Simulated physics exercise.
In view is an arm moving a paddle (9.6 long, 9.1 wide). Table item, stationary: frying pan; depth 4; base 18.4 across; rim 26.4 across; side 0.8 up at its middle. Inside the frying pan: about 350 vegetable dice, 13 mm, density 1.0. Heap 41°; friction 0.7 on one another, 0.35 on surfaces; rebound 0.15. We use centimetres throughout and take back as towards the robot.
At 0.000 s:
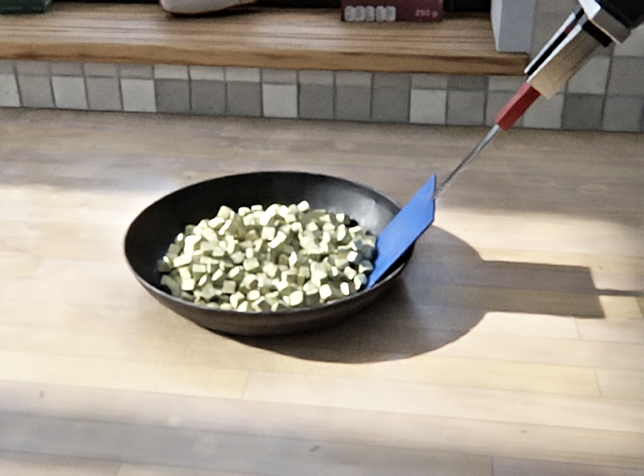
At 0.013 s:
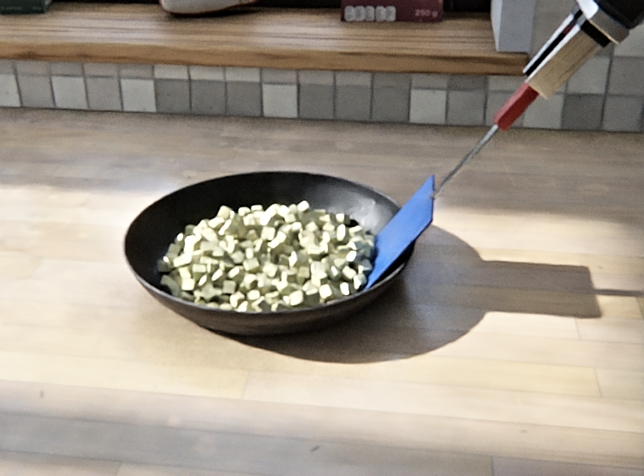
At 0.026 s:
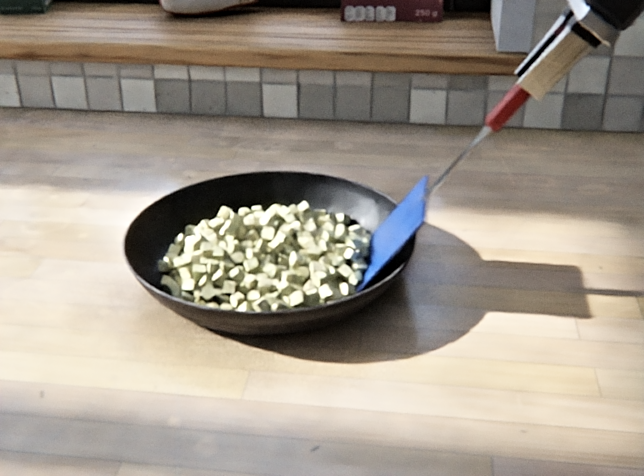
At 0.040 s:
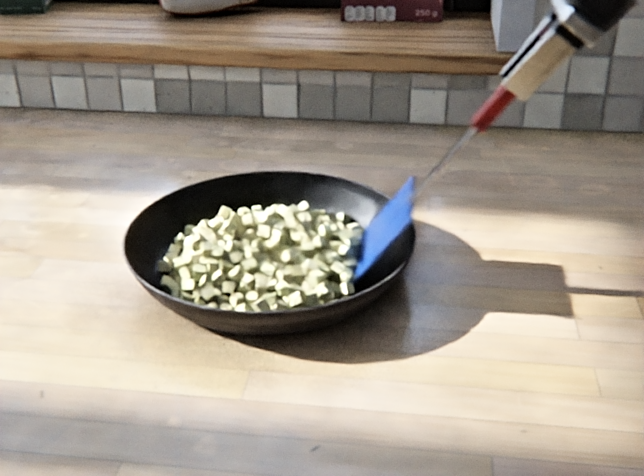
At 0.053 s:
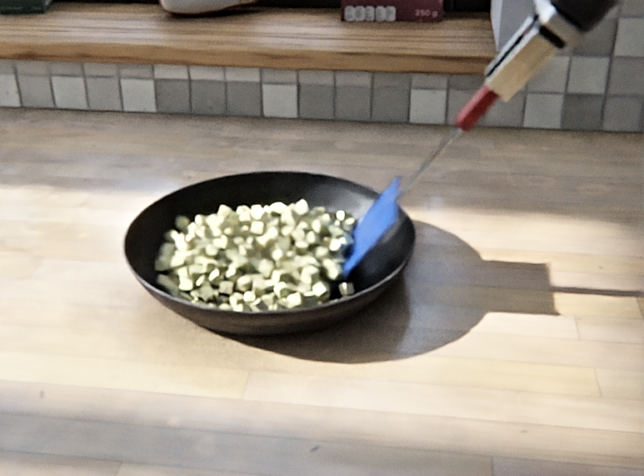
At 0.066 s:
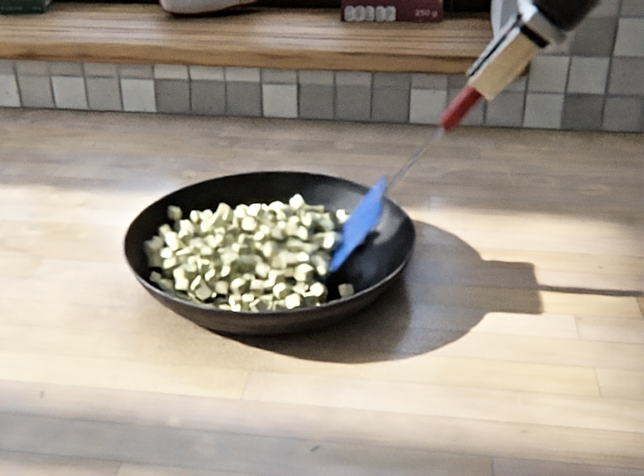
A sunlit wooden counter is seen from slightly above, with a grey tiled strip and a wooden shelf behind it. A black frying pan heaped with pale green vegetable cubes sits left of centre, a blue paddle with a red-collared shaft reaching in from an arm at the upper right. The paddle slides left inside the pan, pushing the nearby cubes leftward, while the pan and camera stay still.
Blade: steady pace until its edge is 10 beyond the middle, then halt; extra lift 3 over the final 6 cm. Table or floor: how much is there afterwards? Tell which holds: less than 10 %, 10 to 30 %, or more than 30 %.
What holds is more than 30 %.
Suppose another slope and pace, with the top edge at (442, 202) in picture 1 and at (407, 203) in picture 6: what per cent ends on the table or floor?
About 35 per cent.
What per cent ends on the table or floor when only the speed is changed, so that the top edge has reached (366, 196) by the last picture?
Estimate: Close to 45 %.
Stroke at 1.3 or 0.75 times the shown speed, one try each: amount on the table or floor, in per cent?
The two tries give roughly 45 and 40 in a hundred.
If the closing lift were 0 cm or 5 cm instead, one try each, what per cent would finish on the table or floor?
Result, in order: Approx. 40 % and 30 %.
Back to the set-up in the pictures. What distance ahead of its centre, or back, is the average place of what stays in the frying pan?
I'd put it at roughly 3.5 cm toward the front.
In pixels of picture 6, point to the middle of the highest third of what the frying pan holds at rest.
Near (186, 256).
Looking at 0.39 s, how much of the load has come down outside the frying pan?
Roughly 20 per cent.
After 0.12 s, sloping 54°, highest piece 7 above the table; 347 in the frying pan.
After 0.17 s, sloping 54°, highest piece 7 above the table; 342 in the frying pan, 5 on the blade or in flight.
After 0.39 s, sloping 54°, highest piece 17 above the table; 209 in the frying pan, 71 on the table or floor, 67 on the blade or in flight.
After 1.44 s, sloping 54°, highest piece 5 above the table; 209 in the frying pan, 138 on the table or floor.
In the end, 209 in the frying pan, 138 on the table or floor. That is 40 % on the table or floor.
